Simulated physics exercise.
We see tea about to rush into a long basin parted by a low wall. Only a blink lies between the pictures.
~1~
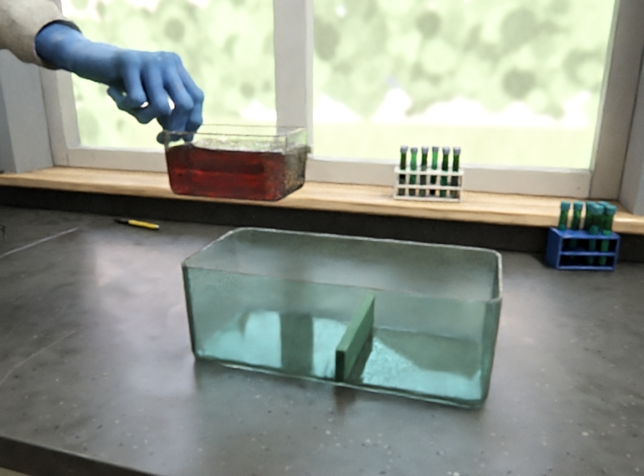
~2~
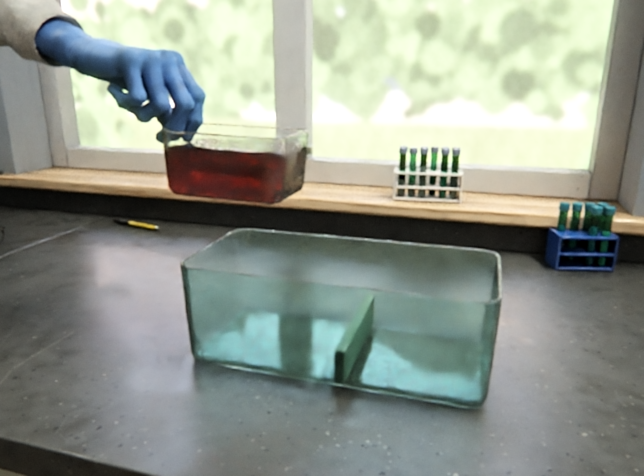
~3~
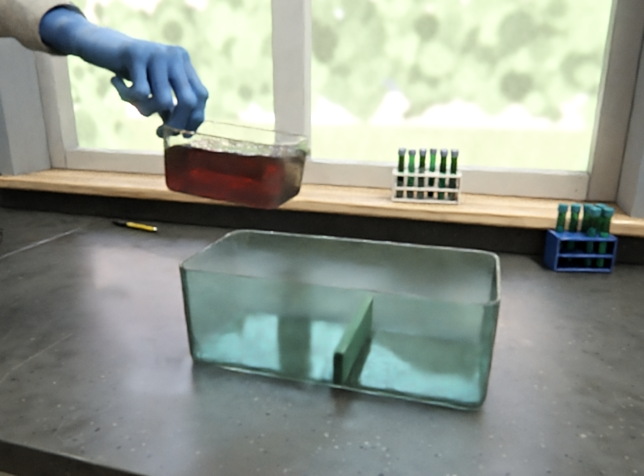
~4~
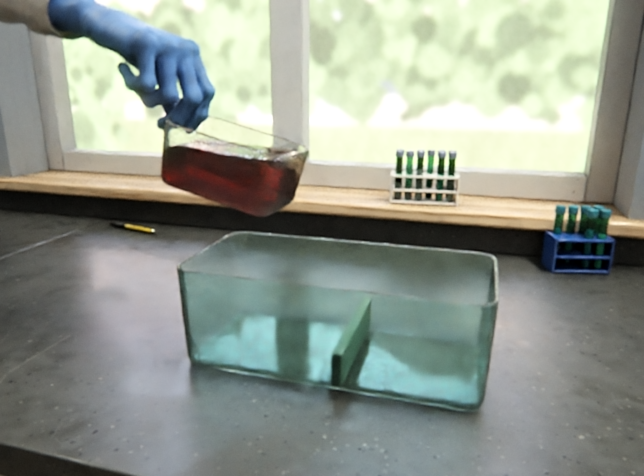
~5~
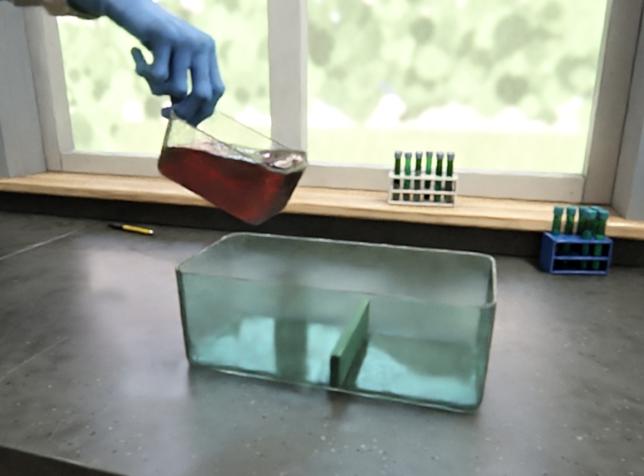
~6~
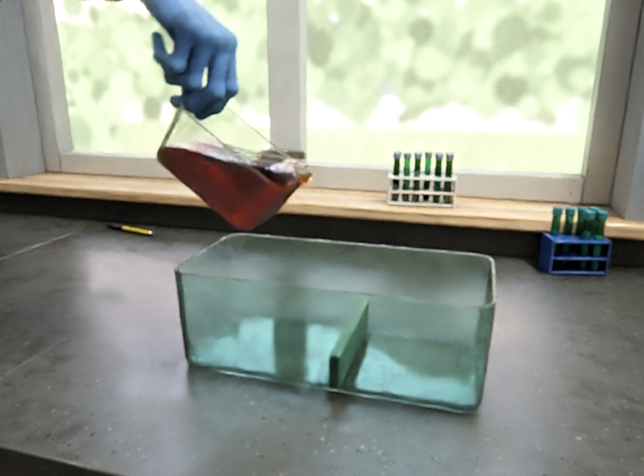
On a gray counter by a window, a blue-gloved hand steadily tilts a container of reddish-brown tea rightward.
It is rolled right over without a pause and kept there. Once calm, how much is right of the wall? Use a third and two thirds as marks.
The share right of the wall is not even a third.
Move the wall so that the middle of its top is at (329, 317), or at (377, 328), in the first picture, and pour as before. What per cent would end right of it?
Roughly 55 per cent, and 20 per cent.
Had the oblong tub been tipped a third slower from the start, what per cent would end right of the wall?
Some 25 per cent.
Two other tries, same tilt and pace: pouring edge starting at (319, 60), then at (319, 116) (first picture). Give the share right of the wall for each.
Roughly 60 per cent, and 50 per cent.
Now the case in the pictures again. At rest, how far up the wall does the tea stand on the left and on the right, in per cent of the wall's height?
Near 50 on the left, 10 on the right.
A moment on, the oblong tub is tipped right over and 10 per cent is still to pour, 62 is left of the wall and 7 right of it.
Next, the oblong tub is tipped right over and 0 per cent is still to pour, 79 is left of the wall and 12 right of it.
Then the oblong tub is tipped right over and 0 per cent is still to pour, 79 is left of the wall and 16 right of it.
Later the oblong tub is tipped right over and 0 per cent is still to pour, 79 is left of the wall and 17 right of it.
At rest 79 per cent lies left of the wall, 17 right of it and 4 outside.
